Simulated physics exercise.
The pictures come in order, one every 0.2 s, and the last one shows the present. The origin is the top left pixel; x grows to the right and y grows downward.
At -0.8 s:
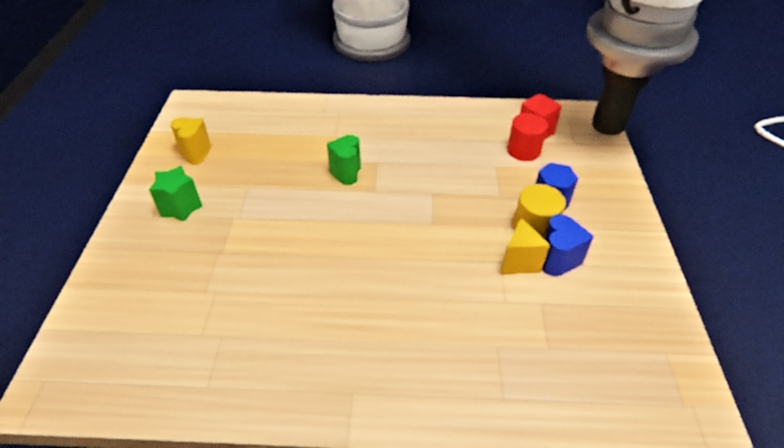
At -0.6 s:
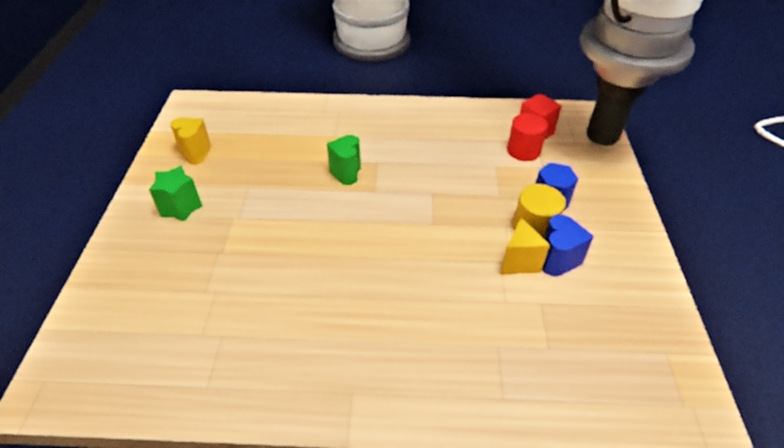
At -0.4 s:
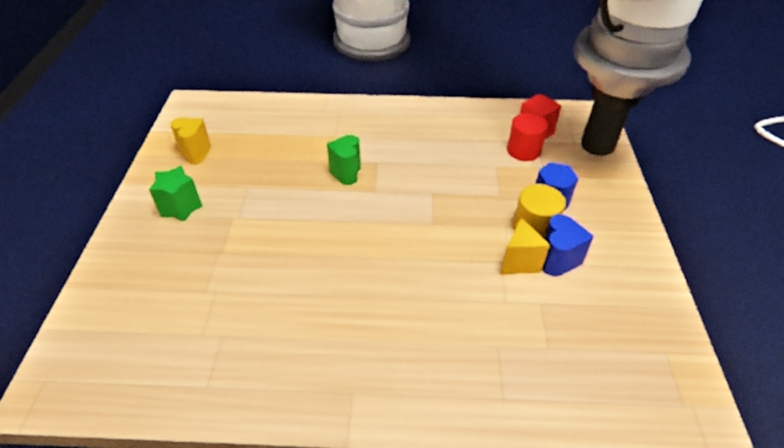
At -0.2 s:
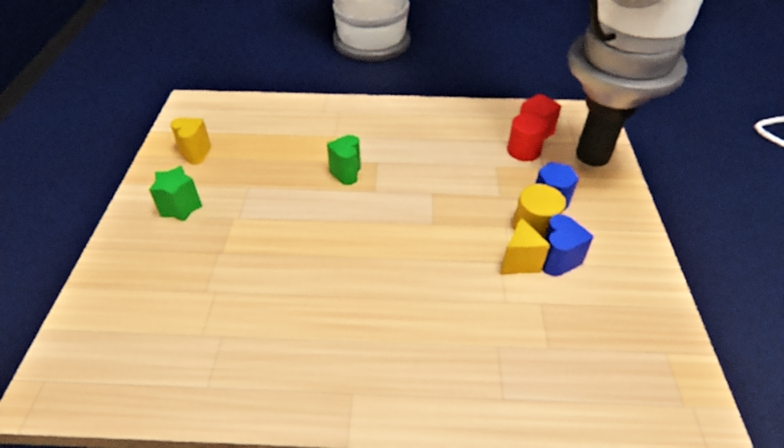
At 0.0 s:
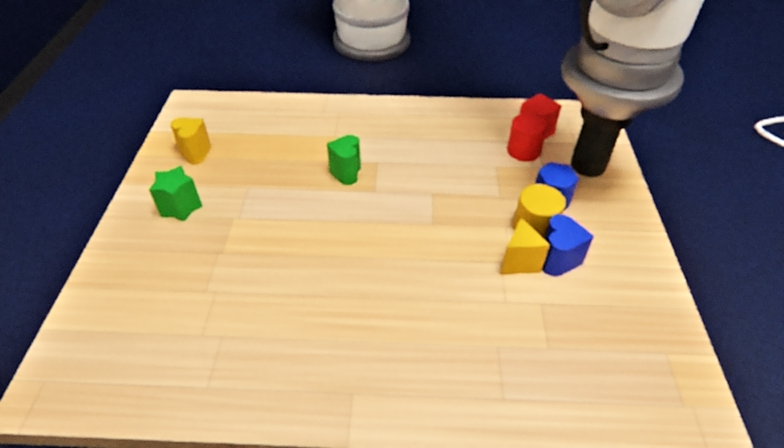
A robotic arm's black rod slid slowly down and slightly left along the right side of a wooden board, nearing the blue six-sided block, while the red, yellow, green and blue blocks all stayed still.
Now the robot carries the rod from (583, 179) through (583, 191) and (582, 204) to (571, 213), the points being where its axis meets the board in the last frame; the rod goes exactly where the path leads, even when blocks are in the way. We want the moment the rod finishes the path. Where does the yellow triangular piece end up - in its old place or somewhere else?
It ends up on the same spot.
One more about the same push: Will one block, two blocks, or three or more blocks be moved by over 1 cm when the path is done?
Two.
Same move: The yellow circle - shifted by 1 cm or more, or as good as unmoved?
By the last moment of the path, the yellow circle has shifted.
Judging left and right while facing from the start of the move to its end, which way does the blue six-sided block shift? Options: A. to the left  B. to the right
I choose B.
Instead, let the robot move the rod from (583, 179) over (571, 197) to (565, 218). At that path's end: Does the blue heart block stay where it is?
Yes
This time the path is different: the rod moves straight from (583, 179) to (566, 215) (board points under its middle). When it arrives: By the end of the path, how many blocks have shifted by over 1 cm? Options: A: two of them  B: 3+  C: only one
The correct letter is A.
The first path, step by step. Halfway along, rod (588, 186); nothing pushed yet.
At the end, rod (575, 201); yellow triangular piece not moved; yellow circle (531, 204); blue six-sided block (543, 177), turned 40° clockwise.
